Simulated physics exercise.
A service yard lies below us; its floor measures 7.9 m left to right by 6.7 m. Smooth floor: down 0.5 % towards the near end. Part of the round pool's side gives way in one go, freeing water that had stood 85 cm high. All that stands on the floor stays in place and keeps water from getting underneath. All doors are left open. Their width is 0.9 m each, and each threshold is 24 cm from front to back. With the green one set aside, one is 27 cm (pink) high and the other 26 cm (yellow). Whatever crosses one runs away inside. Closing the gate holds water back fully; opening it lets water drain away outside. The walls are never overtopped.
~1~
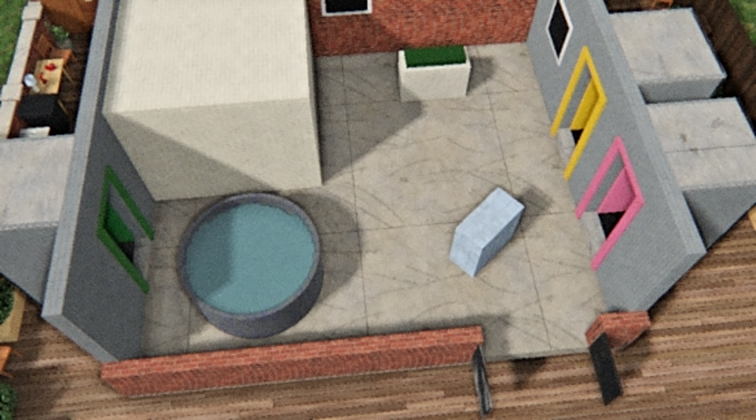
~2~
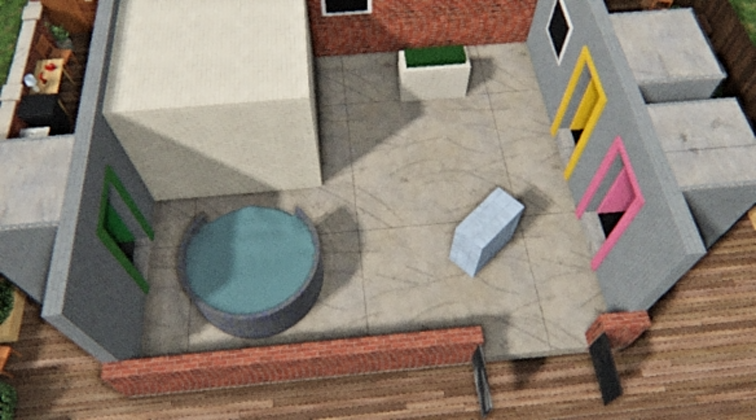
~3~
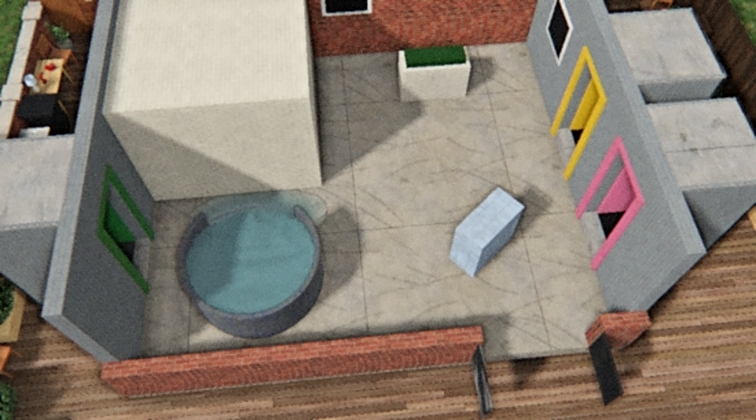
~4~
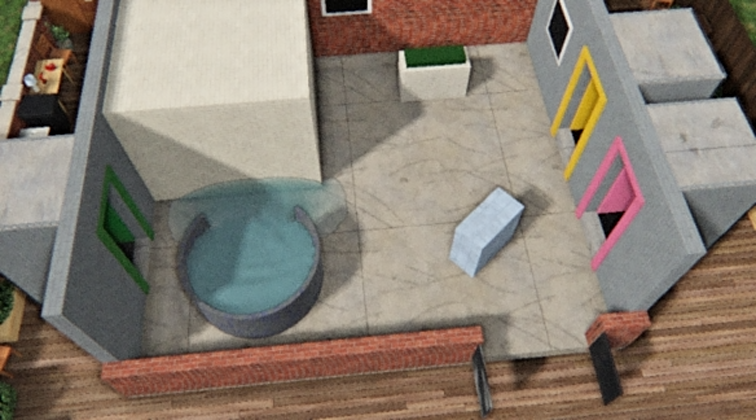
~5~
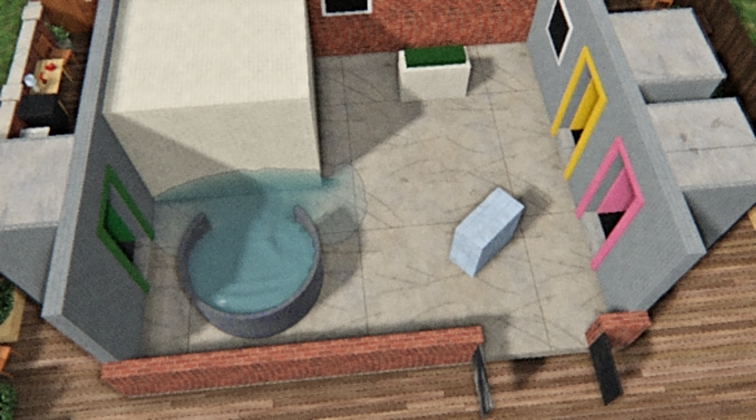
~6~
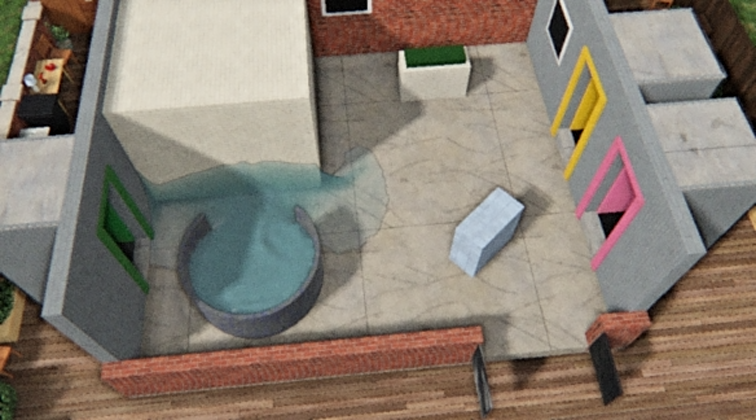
In a walled yard seen from above, the far side of a round pool opened up, and water poured out, spreading in a thin sheet against the big pale block and across the floor rightward.
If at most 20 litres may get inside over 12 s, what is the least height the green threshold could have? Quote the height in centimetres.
Roughly 23 cm.
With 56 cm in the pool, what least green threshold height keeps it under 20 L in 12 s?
Then roughly 13.5 cm.
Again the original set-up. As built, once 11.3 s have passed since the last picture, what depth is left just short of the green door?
Depth: Near 8.0 cm.
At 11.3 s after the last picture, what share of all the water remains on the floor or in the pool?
Close to 80 in a hundred.
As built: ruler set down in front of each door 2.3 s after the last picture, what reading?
Before pink it's 5 cm, before green 20 cm, before yellow 19 cm.
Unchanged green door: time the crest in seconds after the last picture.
1.4 s.
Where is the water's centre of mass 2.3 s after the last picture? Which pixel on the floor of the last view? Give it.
The water is centred around (294, 250) in the last picture's pixels.
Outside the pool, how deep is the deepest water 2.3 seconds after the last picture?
About 38 cm at most.
Then, 0.7 s after the last picture water covers 30 % of the floor, deepest (64 cm) near (155, 205); 19 cm at the green door, 2 litres in over its 13 cm threshold.
Then, 2.3 s after the last picture water covers 65 % of the floor, deepest (38 cm) near (173, 373); 20 cm at the green door, 66 litres in over its 13 cm threshold.
Then, 11.3 s after the last picture water covers 100 % of the floor, deepest (10 cm) near (140, 376); 8 cm at the green door, 97 litres in over its 13 cm threshold.
At the green door as built, the water peaked near 25 cm, 1.3 s after the last picture.
With a threshold of 21 cm, 28 litres would have come in within the 12 s; with 28 cm, 8 litres. So under 20 litres takes about 23 cm.
